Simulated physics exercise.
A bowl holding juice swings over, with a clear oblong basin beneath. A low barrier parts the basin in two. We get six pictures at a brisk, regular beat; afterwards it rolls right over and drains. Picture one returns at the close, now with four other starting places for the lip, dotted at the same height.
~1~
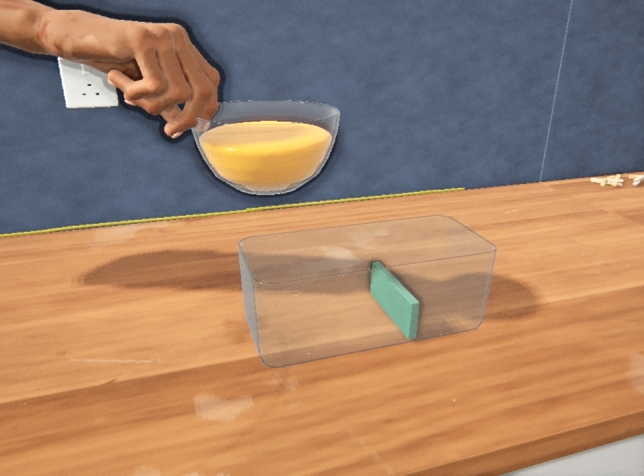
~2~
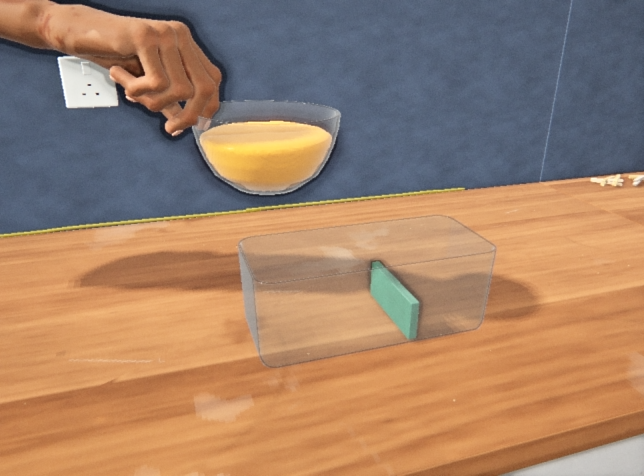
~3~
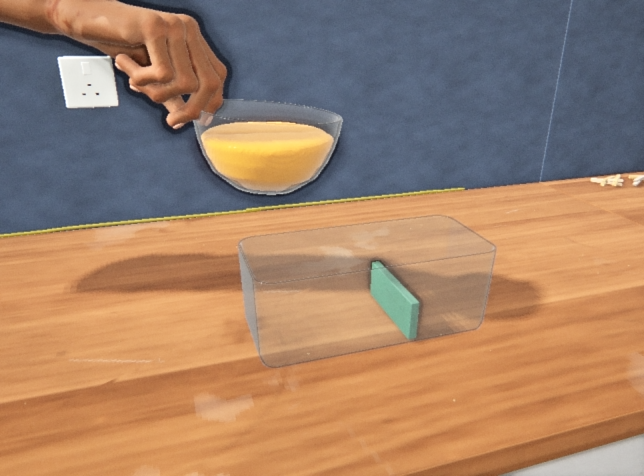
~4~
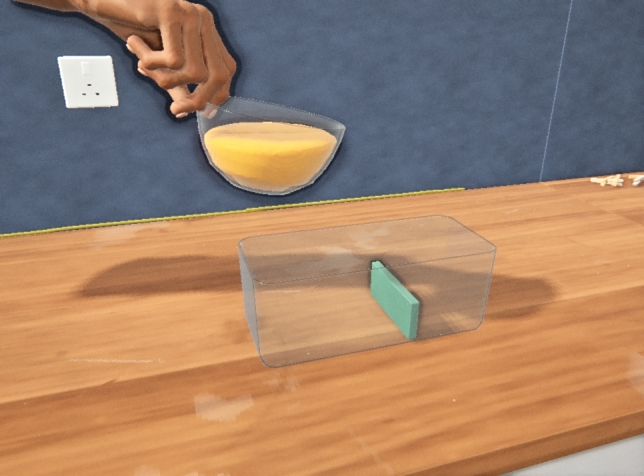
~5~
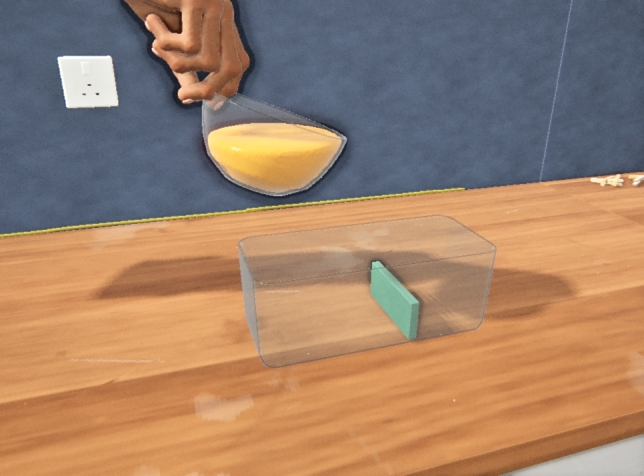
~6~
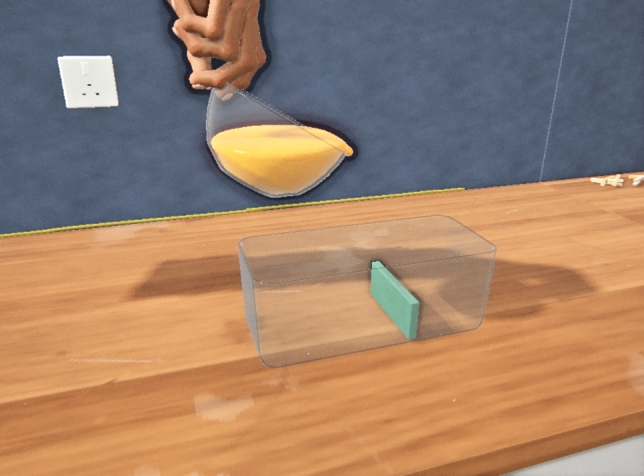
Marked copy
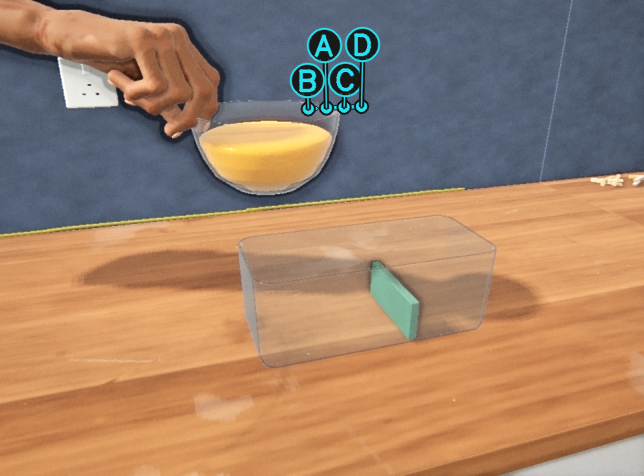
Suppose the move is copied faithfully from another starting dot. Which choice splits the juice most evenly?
Place D does it best.
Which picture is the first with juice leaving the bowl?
Picture 6.
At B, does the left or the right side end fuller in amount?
More ends on the left.
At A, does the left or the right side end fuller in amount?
The left one.
In cyan, A at (326, 108); B at (308, 108); C at (344, 107); D at (361, 106).
If A is chosen, about 96 % ends left of the wall and 3 % right of it.
If B is chosen, about 94 % ends left of the wall and 5 % right of it.
If C is chosen, about 79 % ends left of the wall and 19 % right of it.
If D is chosen, about 49 % ends left of the wall and 51 % right of it.
